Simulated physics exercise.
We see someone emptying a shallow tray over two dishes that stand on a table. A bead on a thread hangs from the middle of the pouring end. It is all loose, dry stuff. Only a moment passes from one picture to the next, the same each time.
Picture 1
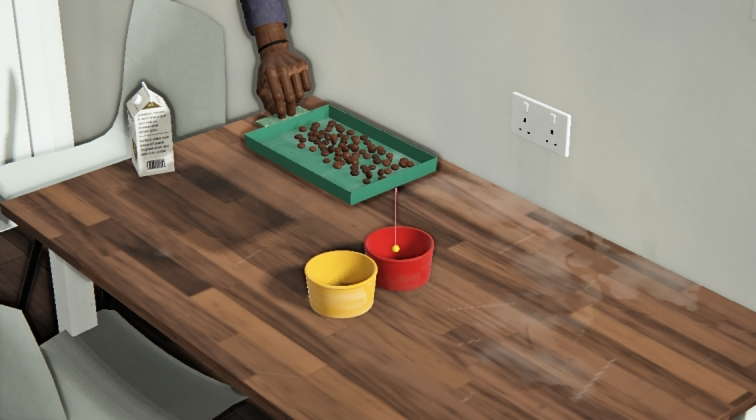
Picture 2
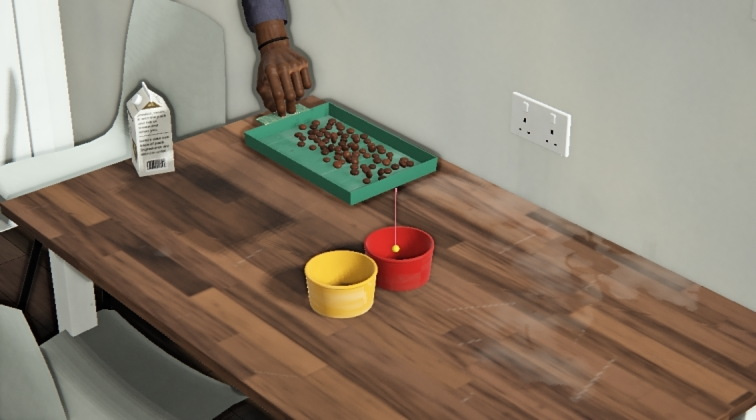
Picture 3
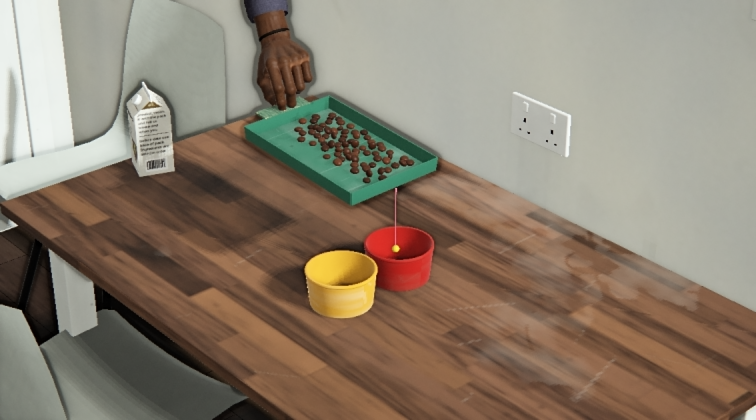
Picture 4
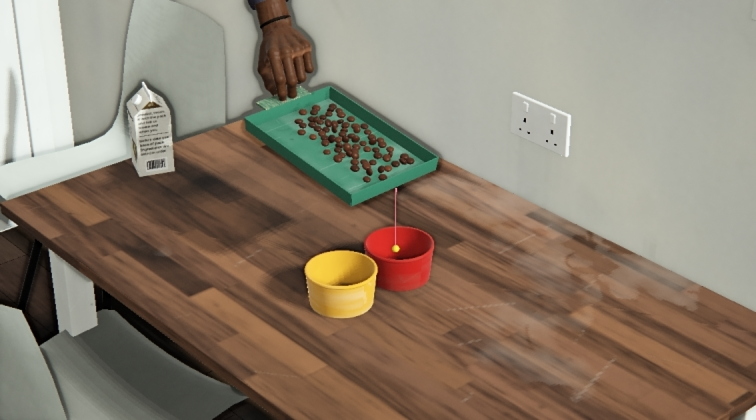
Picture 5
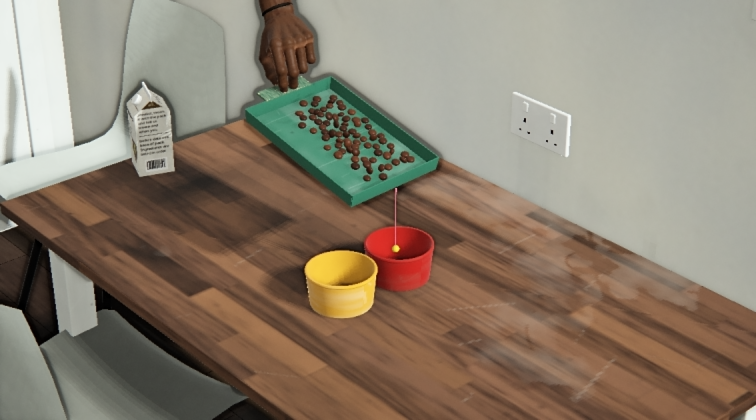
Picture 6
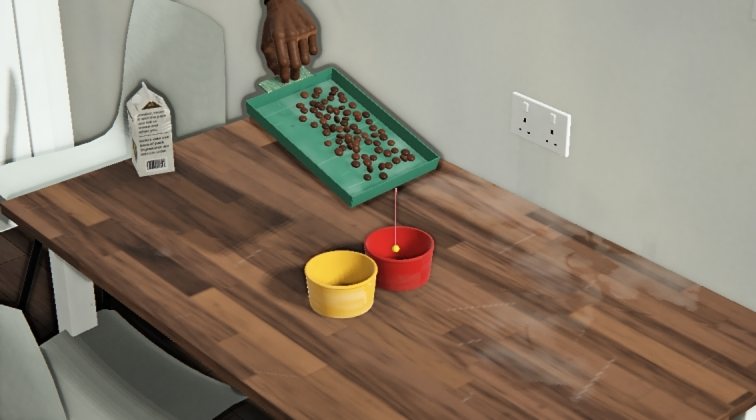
A dark-skinned hand in a bluish-purple sleeve holds the far end of a green tray of brown chocolate drops above a wooden table, seen from a fixed view above. A yellow dish and a red one to its right stand below a yellow bead on a thread, with a carton at left and a wall socket at right. The hand gradually raises the tray's far end, steepening its slope, while the drops shift little.
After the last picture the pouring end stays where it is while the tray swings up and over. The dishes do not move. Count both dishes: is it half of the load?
Caught overall: Only the smaller part.
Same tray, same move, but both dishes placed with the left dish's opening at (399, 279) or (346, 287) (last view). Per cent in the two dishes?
Roughly 70 per cent, and 60 per cent.
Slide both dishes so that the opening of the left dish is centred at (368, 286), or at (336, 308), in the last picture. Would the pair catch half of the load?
The first try: Above a half. The second: Above a half.
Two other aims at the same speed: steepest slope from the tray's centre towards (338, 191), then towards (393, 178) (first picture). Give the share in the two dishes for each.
In turn 90 and 0 in a hundred.
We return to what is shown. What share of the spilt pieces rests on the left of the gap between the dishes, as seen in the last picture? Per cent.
Close to 10 per cent.
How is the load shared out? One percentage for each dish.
Left dish: 0 %, right dish: 0 %.
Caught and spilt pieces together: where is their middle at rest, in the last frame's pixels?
Close to (409, 311).
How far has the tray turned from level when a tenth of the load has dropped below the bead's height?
Near 90 degrees.
Soon after the last picture, tray tipped steeply; all on the tray.
A little later, tray tipped right over; most on the tray; a small part outside both; a stray few in the air.
Later still, tray tipped past a quarter turn; a stray few in the left dish; nearly all outside both.
At rest, tray tipped past a quarter turn; a stray few in the left dish; none in the right dish; nearly all outside both.
